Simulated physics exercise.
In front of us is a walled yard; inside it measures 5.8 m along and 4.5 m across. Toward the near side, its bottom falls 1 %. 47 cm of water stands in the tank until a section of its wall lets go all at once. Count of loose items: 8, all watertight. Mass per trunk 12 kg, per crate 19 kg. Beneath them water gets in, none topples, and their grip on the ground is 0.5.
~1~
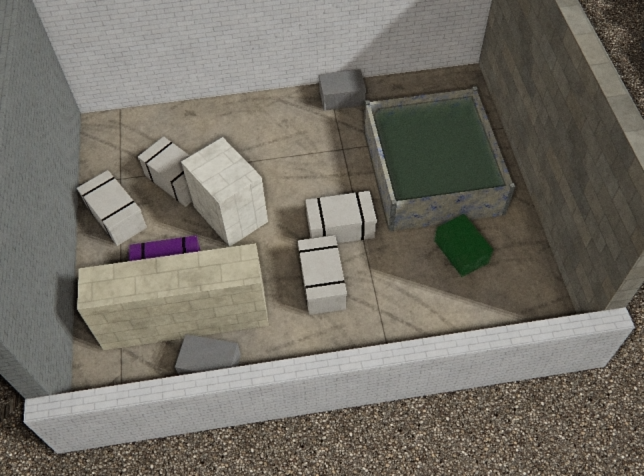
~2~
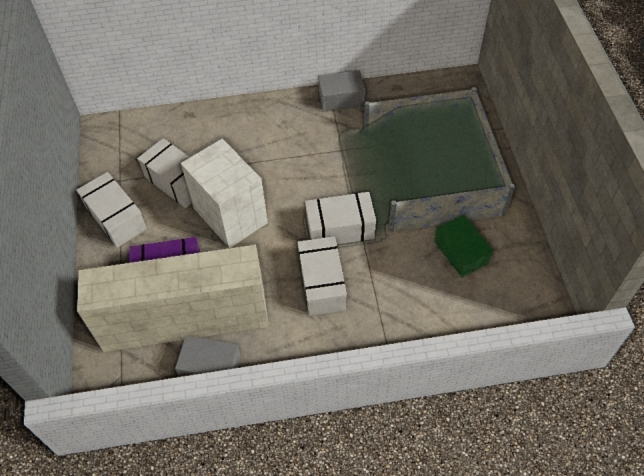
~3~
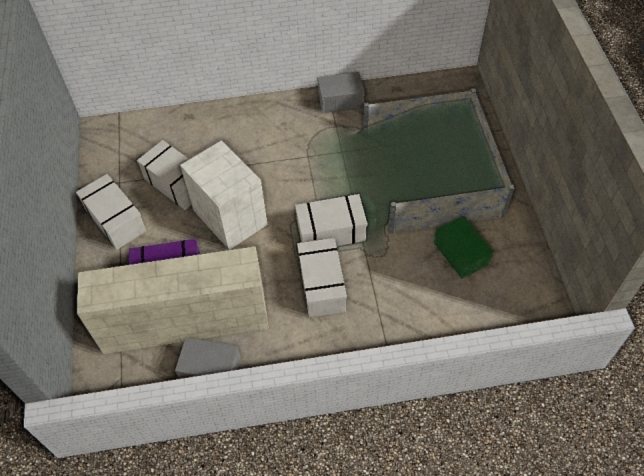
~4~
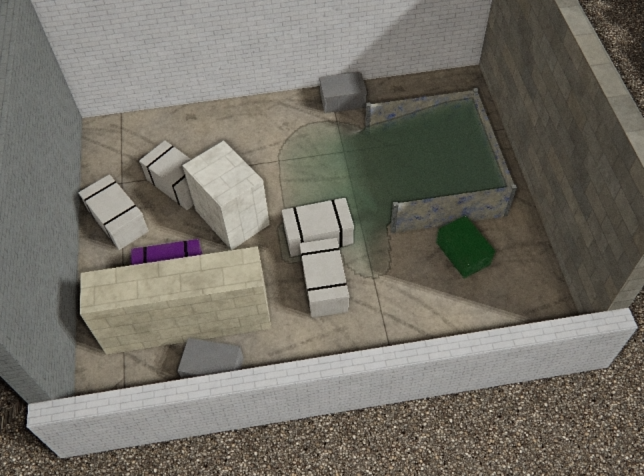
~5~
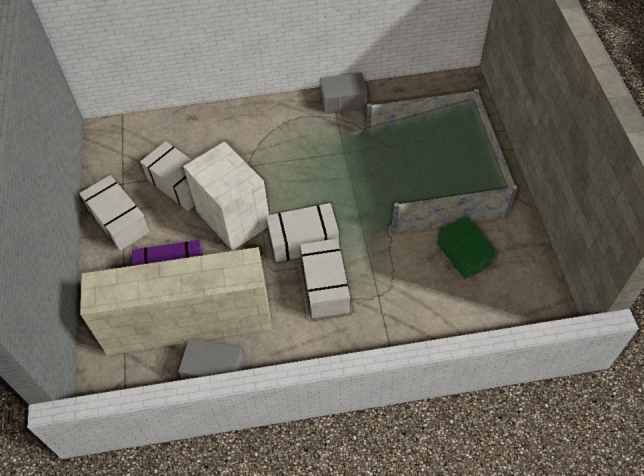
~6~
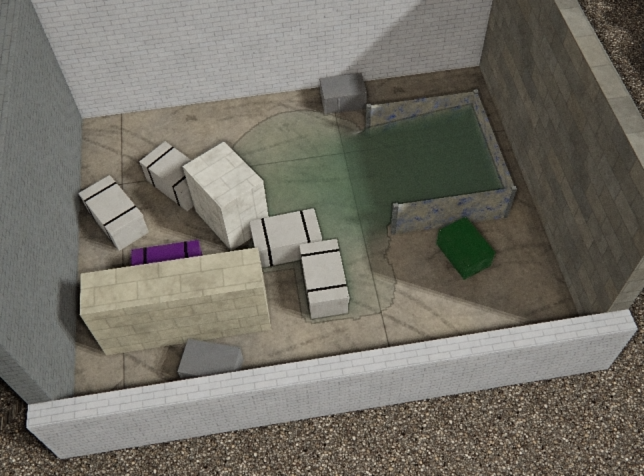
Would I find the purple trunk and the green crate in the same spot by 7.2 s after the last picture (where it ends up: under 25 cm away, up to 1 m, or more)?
Final spots: Purple trunk a moderate distance away, green crate near where it began.
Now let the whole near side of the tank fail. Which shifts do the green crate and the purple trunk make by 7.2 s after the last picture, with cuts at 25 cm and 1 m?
In that situation the green crate drifts a long way, while the purple trunk creeps a little.
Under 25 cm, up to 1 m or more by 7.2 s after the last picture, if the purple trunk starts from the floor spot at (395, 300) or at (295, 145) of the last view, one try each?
Respectively: It edges along somewhat; it is shoved a long way.
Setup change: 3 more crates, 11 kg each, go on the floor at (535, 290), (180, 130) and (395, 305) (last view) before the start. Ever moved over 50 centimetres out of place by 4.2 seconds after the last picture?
Well, in that order it's lower, higher and lower.
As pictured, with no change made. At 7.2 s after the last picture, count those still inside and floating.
The count is 6.
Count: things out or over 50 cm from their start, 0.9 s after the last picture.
I get 2.
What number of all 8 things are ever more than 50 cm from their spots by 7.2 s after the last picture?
Count: 6.
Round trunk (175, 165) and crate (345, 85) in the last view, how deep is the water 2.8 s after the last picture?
I'd put it at 9 cm and 1 cm respectively.
Then, 0.9 s after the last picture the purple trunk is near (157, 261), 0.1 m from its start, aground; the green crate is near (467, 241), 0.0 m from its start, aground; 1 afloat.
Then, 2.8 s after the last picture the purple trunk is near (106, 243), 0.8 m from its start, afloat; the green crate is near (467, 241), 0.0 m from its start, aground; 4 afloat.
Then, 4.8 s after the last picture the purple trunk is near (121, 259), 0.5 m from its start, afloat; the green crate is near (467, 241), 0.0 m from its start, aground; 4 afloat.
Then, 7.2 s after the last picture the purple trunk is near (114, 266), 0.6 m from its start, afloat; the green crate is near (467, 241), 0.0 m from its start, aground; 6 afloat.
